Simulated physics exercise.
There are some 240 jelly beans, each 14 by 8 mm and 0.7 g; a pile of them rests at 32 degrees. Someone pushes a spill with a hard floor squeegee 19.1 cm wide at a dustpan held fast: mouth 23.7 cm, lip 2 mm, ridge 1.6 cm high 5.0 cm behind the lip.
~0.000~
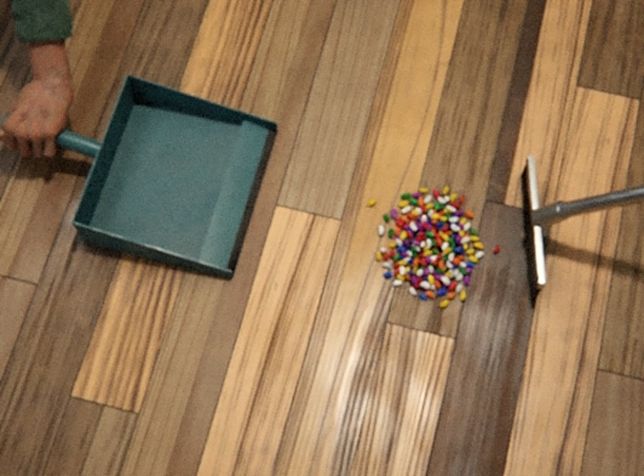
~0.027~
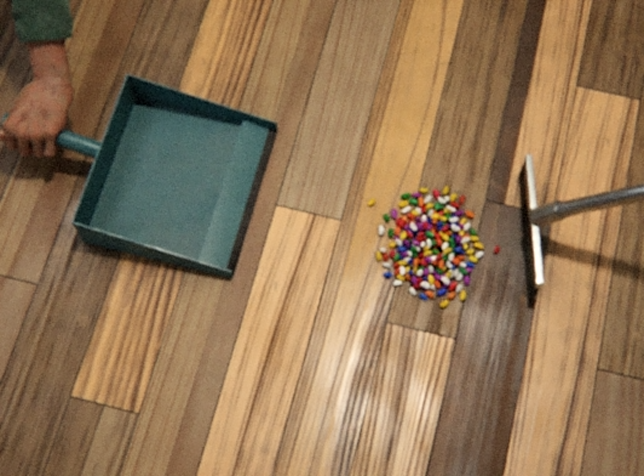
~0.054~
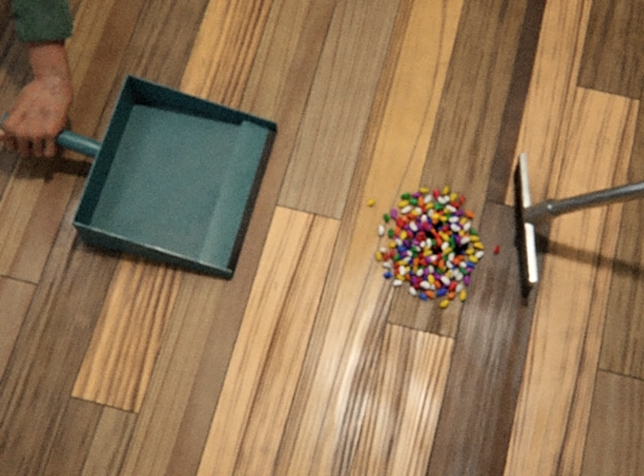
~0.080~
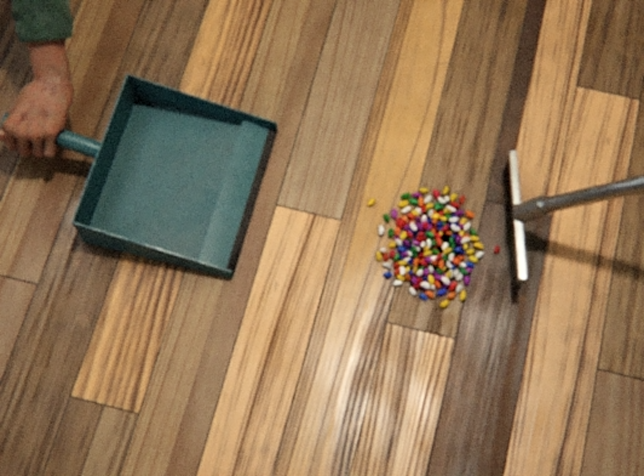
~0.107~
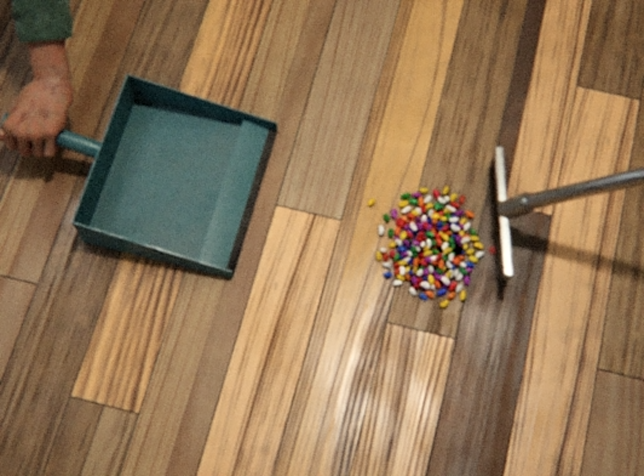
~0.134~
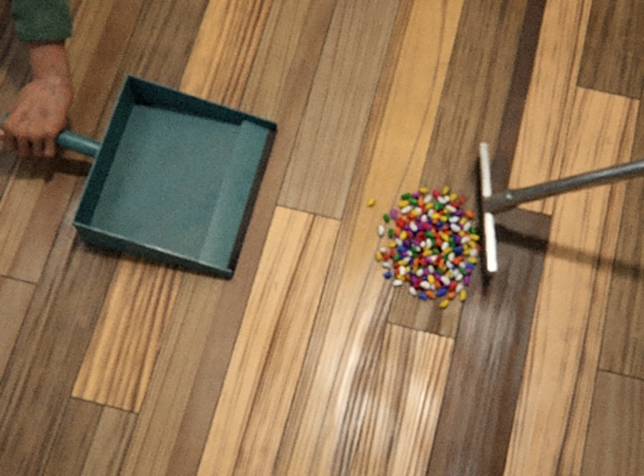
A squeegee slides left across the wooden floor to the edge of a colourful jelly bean pile.
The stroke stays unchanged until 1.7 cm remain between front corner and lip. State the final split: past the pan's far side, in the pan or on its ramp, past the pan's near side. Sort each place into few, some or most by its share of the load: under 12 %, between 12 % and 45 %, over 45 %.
Shares: Far side: Few; pan: Some; near side: Few.
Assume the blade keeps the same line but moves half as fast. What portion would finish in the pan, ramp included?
Share: Close to 5 %.
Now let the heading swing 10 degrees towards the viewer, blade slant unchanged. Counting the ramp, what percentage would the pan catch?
That gives near 25 in a hundred.
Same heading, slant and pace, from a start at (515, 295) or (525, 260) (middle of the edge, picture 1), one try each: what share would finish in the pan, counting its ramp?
Close to 25 in a hundred, then close to 25 in a hundred.
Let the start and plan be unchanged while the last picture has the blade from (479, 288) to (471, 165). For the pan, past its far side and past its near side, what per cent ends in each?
The pan gets 35, the far side 5 and the near side 35.
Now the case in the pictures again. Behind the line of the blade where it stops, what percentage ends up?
Roughly 35 per cent.
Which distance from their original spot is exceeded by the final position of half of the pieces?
Median shift: Approx. 24 cm.
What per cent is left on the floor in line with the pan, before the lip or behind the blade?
75 %.
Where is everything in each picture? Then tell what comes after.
Blade from (541, 284) to (530, 161), moved 0.0 cm, 0 of the pieces shifted so far; middle of the pieces at (435, 244); pan at (169, 182), in the first picture.
Blade from (539, 284) to (528, 161), moved 0.3 cm, 0 of the pieces shifted so far; middle of the pieces at (435, 244), in the second picture.
Blade from (532, 282) to (522, 159), moved 1.2 cm, 0 of the pieces shifted so far; middle of the pieces at (435, 244), in the third picture.
Blade from (522, 279) to (512, 157), moved 2.6 cm, 0 of the pieces shifted so far; middle of the pieces at (435, 244), in the fourth picture.
Blade from (507, 275) to (498, 153), moved 4.6 cm, 1 of the pieces shifted so far; middle of the pieces at (435, 244), in the fifth picture.
Blade from (492, 271) to (483, 149), moved 6.7 cm, 4 of the pieces shifted so far; middle of the pieces at (435, 244); pan at (169, 182). Its pace works out near 0.80 m/s, in the sixth picture.
After 0.31 s, middle of the blade 18 cm from the lip; 0 % over the lip, far side 0 %, near side 0 %.
After 0.43 s, middle of the blade 8 cm from the lip; 0 % over the lip, far side 0 %, near side 5 %.
After 0.68 s, middle of the blade 4 cm from the lip; 20 % over the lip, far side 0 %, near side 5 %.
In the end, at 1.7 s, far side 0 %, pan 20 %, near side 5 %, in front of the lip or behind the blade 75 %.
